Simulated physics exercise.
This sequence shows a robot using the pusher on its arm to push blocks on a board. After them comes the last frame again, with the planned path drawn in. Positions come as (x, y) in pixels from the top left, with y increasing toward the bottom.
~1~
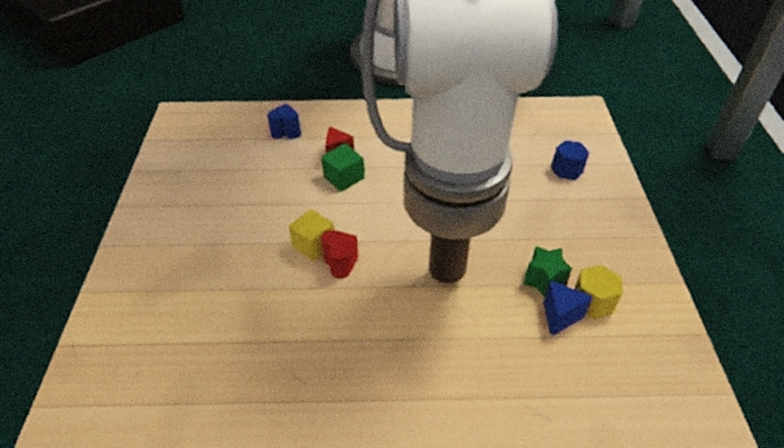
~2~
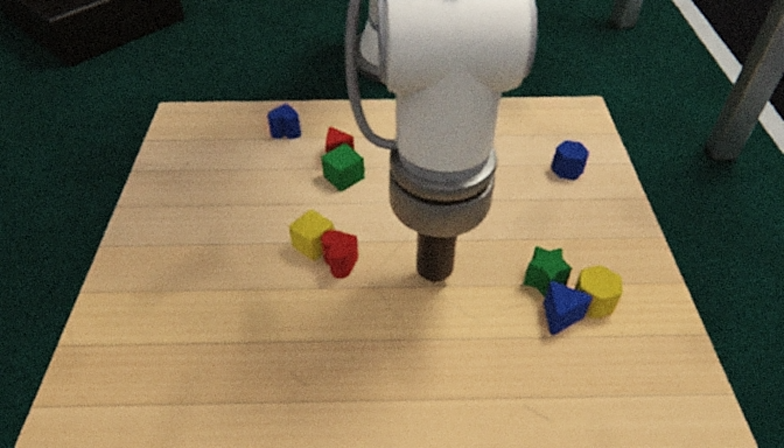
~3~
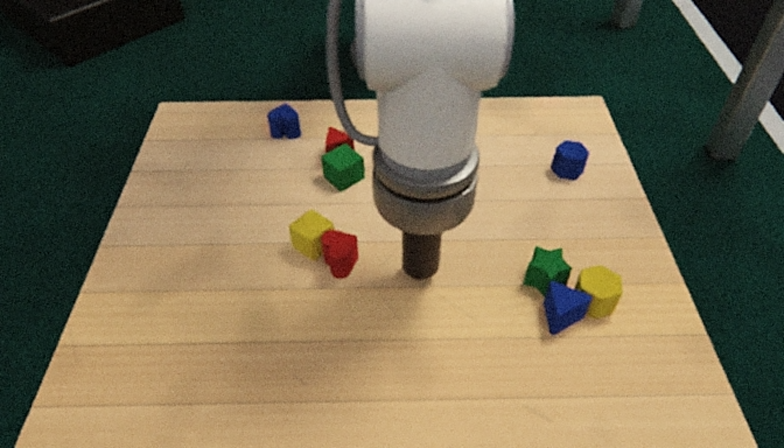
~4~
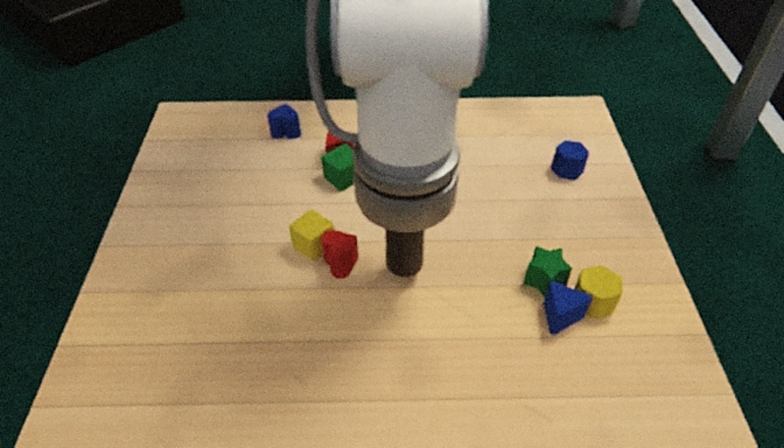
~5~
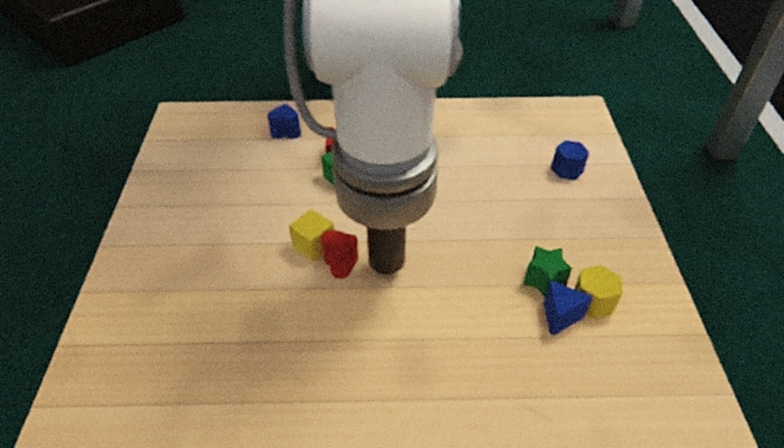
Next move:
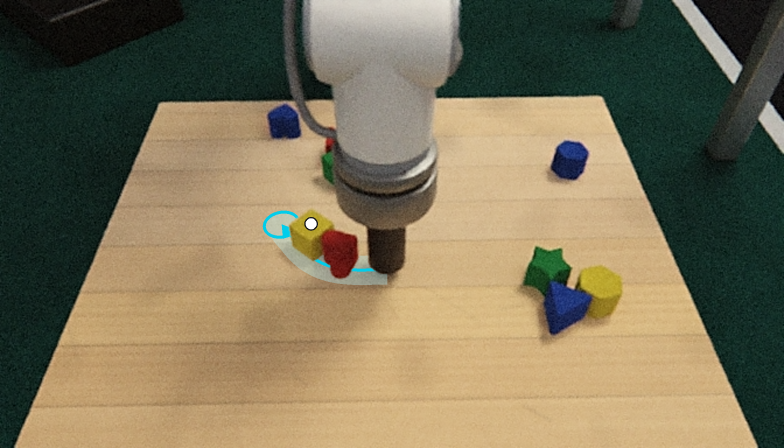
In the video, a robot arm with a dark pusher tip moves steadily left across a wooden board scattered with small coloured blocks, drawing close to the red block beside a yellow one, while the blocks stay still.
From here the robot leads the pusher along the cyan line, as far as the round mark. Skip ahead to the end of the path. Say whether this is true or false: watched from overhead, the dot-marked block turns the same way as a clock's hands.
True - the claim holds.
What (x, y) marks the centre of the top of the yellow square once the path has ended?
The spot you're after is about (265, 184) in the image.
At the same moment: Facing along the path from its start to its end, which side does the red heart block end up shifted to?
It shifts leftward.
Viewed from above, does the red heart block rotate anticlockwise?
My answer is yes.
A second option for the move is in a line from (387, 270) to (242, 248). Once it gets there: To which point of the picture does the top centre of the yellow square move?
That would be at about pixel (282, 207).
Path on the board, from (387, 270) by way of (341, 269) and (305, 251) to (282, 224); the dot is on the yellow square.
The first path, step by step. One third of the way, pusher (339, 259); yellow square (298, 218), turned 35° clockwise; red heart block (306, 242).
Two thirds of the way, pusher (303, 241); yellow square (287, 207), turned 35° clockwise; red heart block (267, 237), turned 50° anticlockwise.
At the end, pusher (280, 215); yellow square (265, 184), turned 30° clockwise; red heart block (264, 237), turned 55° anticlockwise; green square in place.
